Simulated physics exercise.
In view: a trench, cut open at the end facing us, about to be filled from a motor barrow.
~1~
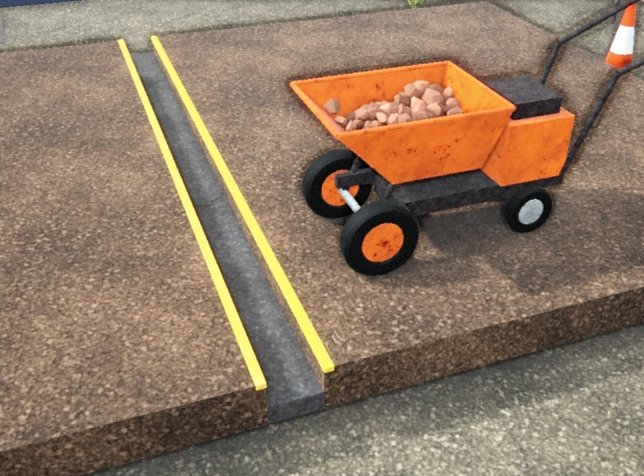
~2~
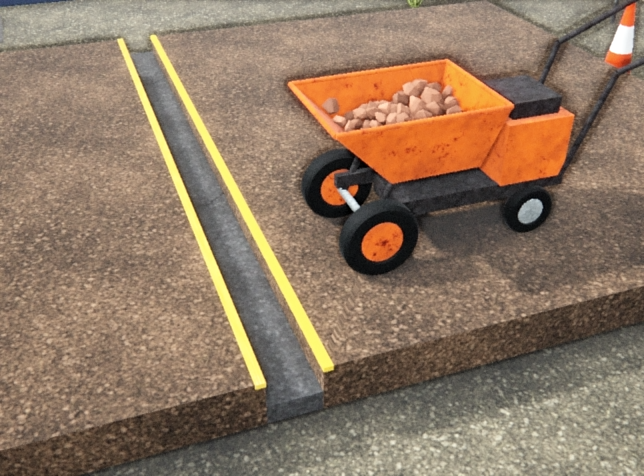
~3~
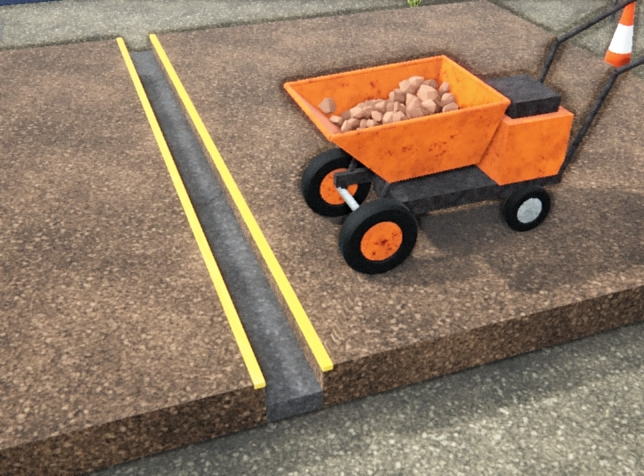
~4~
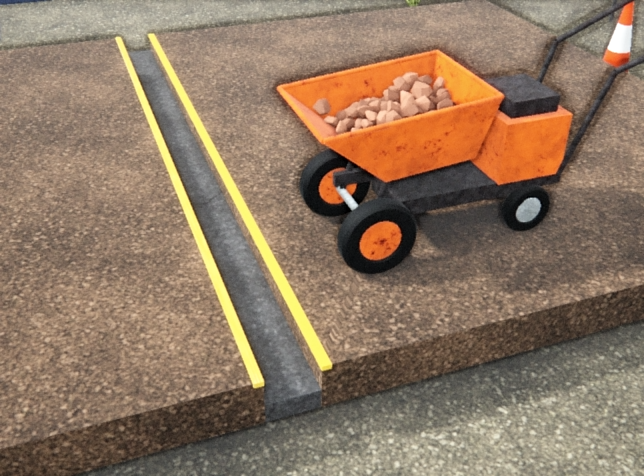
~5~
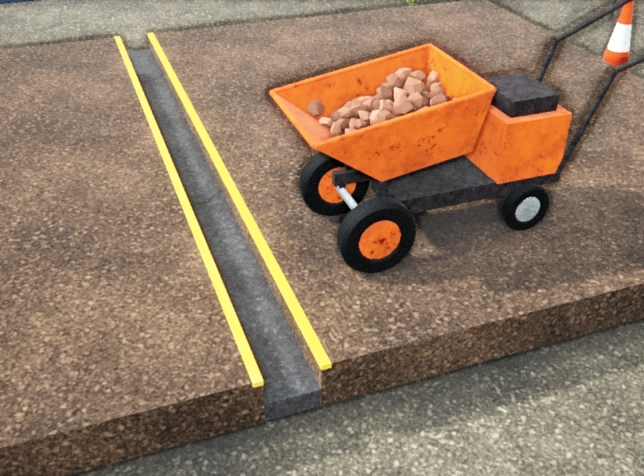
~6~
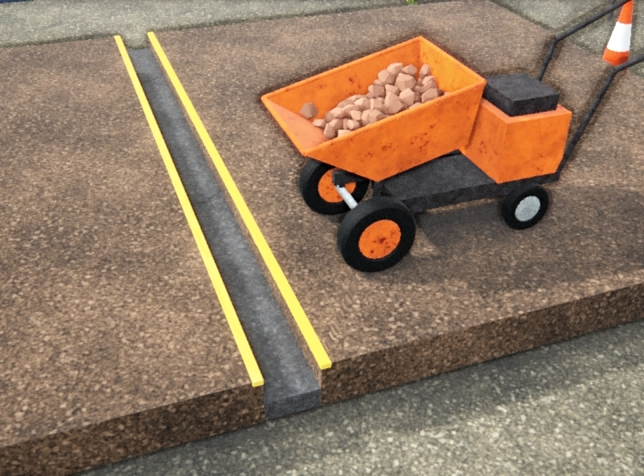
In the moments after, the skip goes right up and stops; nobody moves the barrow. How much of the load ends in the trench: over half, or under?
The trench ends with under half of it.
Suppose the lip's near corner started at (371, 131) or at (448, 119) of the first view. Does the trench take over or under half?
At the first place most of it, at the second below a half.
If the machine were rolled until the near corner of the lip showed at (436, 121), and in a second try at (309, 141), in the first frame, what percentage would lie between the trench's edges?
First some 40, then 0 per cent.
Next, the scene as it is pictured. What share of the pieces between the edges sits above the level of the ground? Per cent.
It comes to 20 per cent or so.
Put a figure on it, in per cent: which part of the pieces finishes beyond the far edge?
Some 50 per cent.
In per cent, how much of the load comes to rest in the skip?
Near 15 %.
Shortly afterwards, skip tipped steeply; the whole lot in the skip.
Next, skip tipped right over; the bulk in the skip; a little in or heaped over the trench; a little beyond it; only a few falling.
Some moments later, skip tipped right over; near a quarter in the skip; near a quarter in or heaped over the trench; near half beyond it.
In the end, skip tipped right over; a little in the skip; near a third in or heaped over the trench; near half beyond it.
